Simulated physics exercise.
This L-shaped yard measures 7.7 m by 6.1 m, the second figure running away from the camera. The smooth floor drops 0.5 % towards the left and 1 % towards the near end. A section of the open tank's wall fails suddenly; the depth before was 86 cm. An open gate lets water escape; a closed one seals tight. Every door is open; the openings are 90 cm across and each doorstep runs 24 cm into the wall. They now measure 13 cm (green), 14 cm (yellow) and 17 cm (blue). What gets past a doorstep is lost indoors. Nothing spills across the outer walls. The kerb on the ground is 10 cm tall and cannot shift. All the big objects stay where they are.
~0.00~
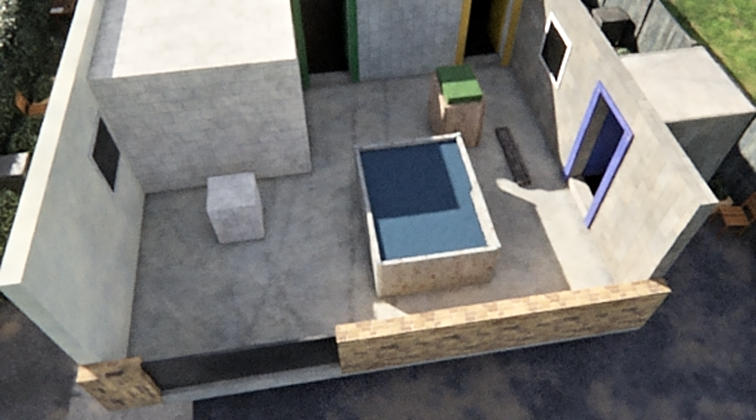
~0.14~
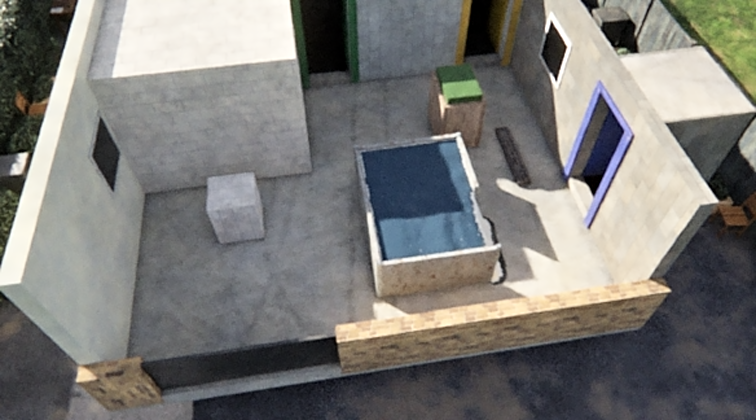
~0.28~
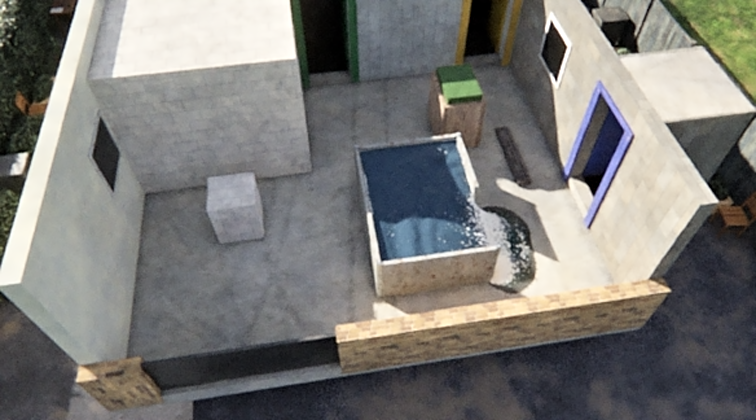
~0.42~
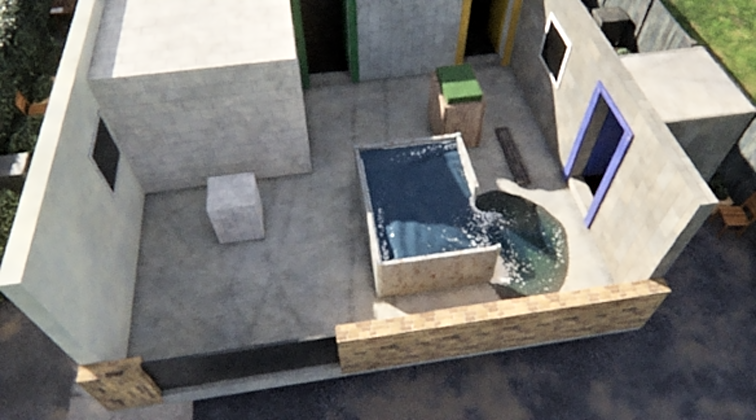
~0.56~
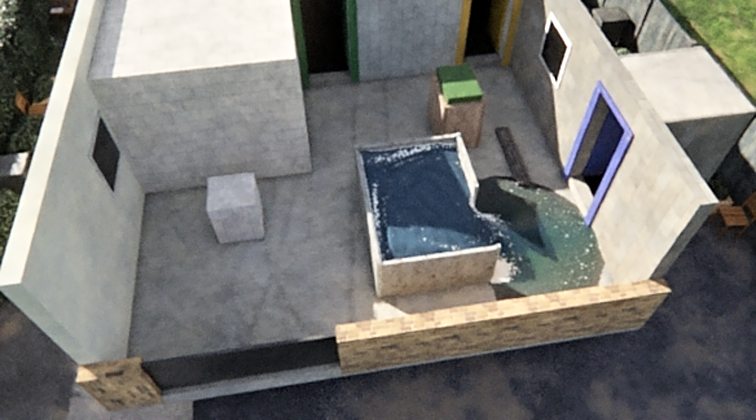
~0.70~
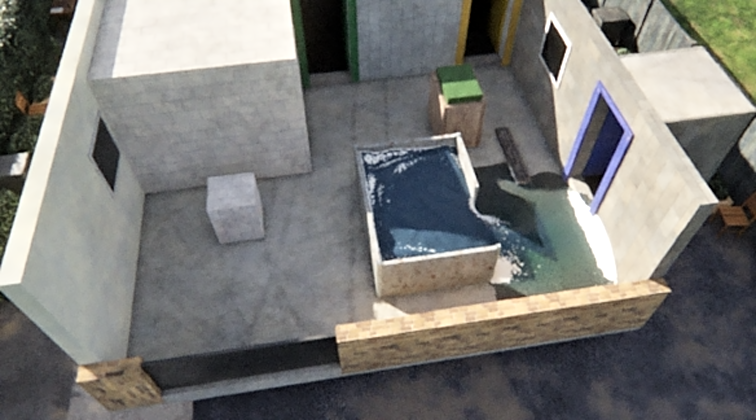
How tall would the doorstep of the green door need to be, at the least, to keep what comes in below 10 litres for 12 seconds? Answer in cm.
Some 10 cm above the ground.
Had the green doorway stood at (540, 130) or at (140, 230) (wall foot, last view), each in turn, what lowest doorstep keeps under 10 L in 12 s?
About 10.0 and 9.0 cm.
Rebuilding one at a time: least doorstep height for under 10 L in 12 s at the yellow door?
Roughly 27 cm at yellow.
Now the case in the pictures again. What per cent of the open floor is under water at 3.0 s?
Some 40 per cent of it.
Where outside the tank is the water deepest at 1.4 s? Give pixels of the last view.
At about (597, 311).
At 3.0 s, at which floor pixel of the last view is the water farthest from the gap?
At about (507, 68).
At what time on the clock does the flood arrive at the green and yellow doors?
Green 4.0 s, yellow 2.4 s.
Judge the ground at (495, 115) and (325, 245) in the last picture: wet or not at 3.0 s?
In turn: Under water, still dry.
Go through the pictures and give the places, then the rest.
In the first frame, the open tank at (422, 197) is whole and still, 86 cm deep; the green door at (328, 45) is dry.
In the second frame, the front is at a hidden place, 0.3 m from the gap at (480, 237); 0.3 m2 of floor is wet, 86 cm left at the back.
In the third frame, water pours out at (479, 239) and has run 0.9 m, to (526, 239); about 13 cm deep outside, 87 cm at the back.
In the fourth frame, water pours out at (479, 240) and has run 1.5 m, to (562, 231); about 10 cm deep outside, 83 cm at the back.
In the fifth frame, the gap is at (479, 240), the front 2.0 m out at (602, 256); the back of the open tank holds 74 cm.
In the sixth frame, the front is at (594, 212), 2.1 m from the gap at (479, 240); 5.6 m2 of floor is wet, 72 cm left at the back; the green door at (328, 45), 5.0 m from the gap, is still 3.8 m from the nearest water.
After 1.4 s water covers 20 % of the floor, deepest (64 cm) near (597, 311); it has not reached the green door.
After 3.0 s water covers 40 % of the floor, deepest (36 cm) near (619, 308); it has not reached the green door.
After 12.0 s water covers 95 % of the floor, deepest (16 cm) near (137, 384); 10 cm at the green door, 1 litre in over its 13 cm doorstep.
At the green door as built, the water arrived by 4.3 s and peaked near 12 cm at 9.8 s.
With a doorstep of 8 cm, 29 litres would have come in within the 12 s; with 11 cm, 6 litres. So under 10 litres takes about 10 cm.
